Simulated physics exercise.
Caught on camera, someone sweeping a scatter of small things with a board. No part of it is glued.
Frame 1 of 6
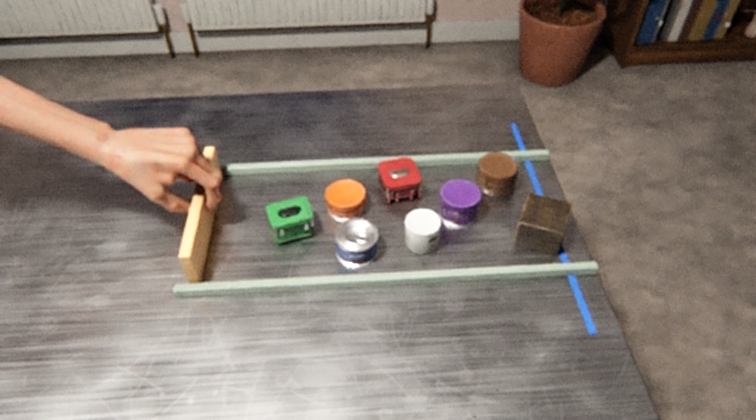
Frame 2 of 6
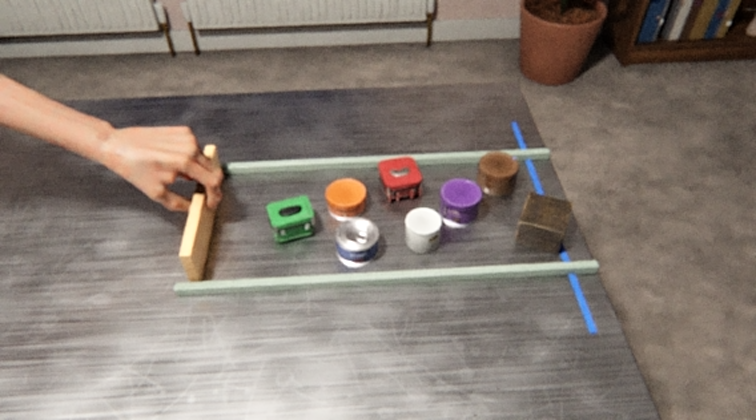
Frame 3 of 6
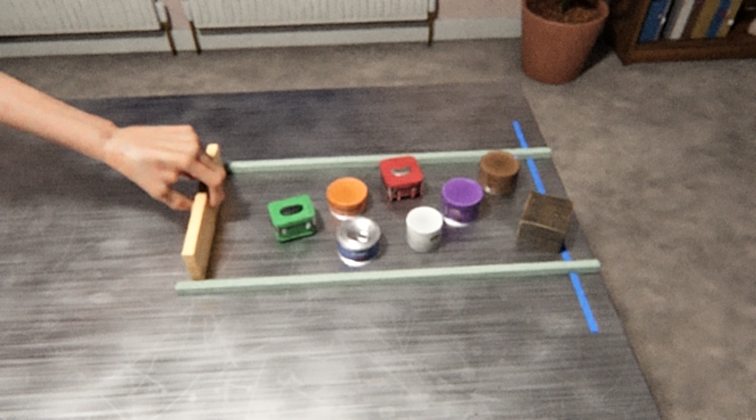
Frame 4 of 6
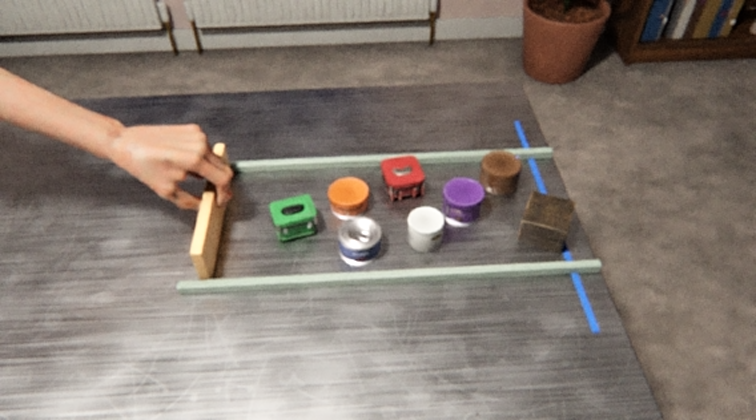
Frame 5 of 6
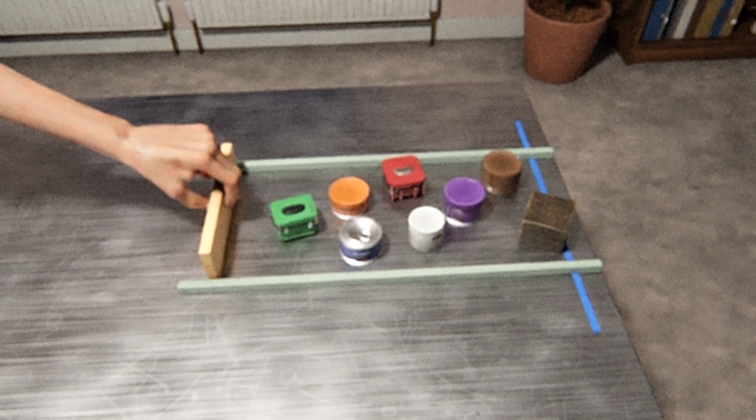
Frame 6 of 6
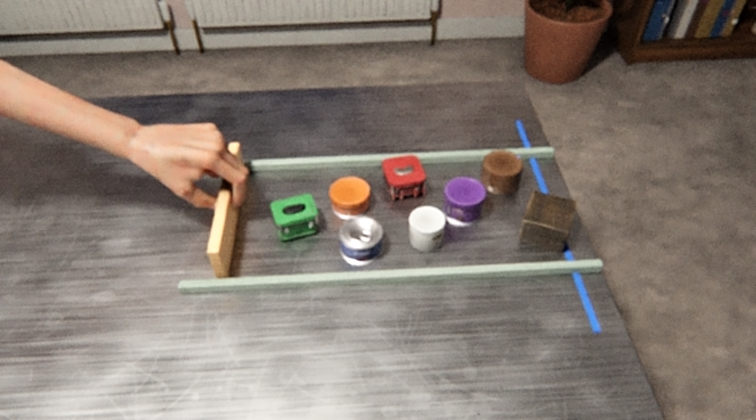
A hand slides a wooden board slightly right toward small containers between two pale green strips.
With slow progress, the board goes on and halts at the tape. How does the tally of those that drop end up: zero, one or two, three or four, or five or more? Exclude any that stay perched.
Well, a trio or a quartet drops off the table this time.
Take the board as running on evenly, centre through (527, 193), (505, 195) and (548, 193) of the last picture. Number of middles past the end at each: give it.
4, 1 and 4.
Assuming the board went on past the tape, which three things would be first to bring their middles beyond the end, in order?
Sequence: Black block, brown lid, purple tin.
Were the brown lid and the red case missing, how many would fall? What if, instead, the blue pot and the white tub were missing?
You'd count 3 the first time and 3 the second time.
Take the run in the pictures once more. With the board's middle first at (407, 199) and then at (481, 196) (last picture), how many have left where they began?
6, then 8.
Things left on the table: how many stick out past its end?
Looks like 4 of them.
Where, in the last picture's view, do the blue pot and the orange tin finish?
I'd say approximately (589, 239) and then (566, 188).
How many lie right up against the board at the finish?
The number is 4.
Early on, none off yet; black block at rest near (548, 221); brown lid at rest near (502, 172); purple tin at rest near (464, 201).
A while later, none off yet; black block moving near (558, 220); brown lid moving near (506, 170); purple tin travelled about its own width near (511, 197).
Finally, the number that fall off is three or four; lost, white tub, purple tin, brown lid and black block.
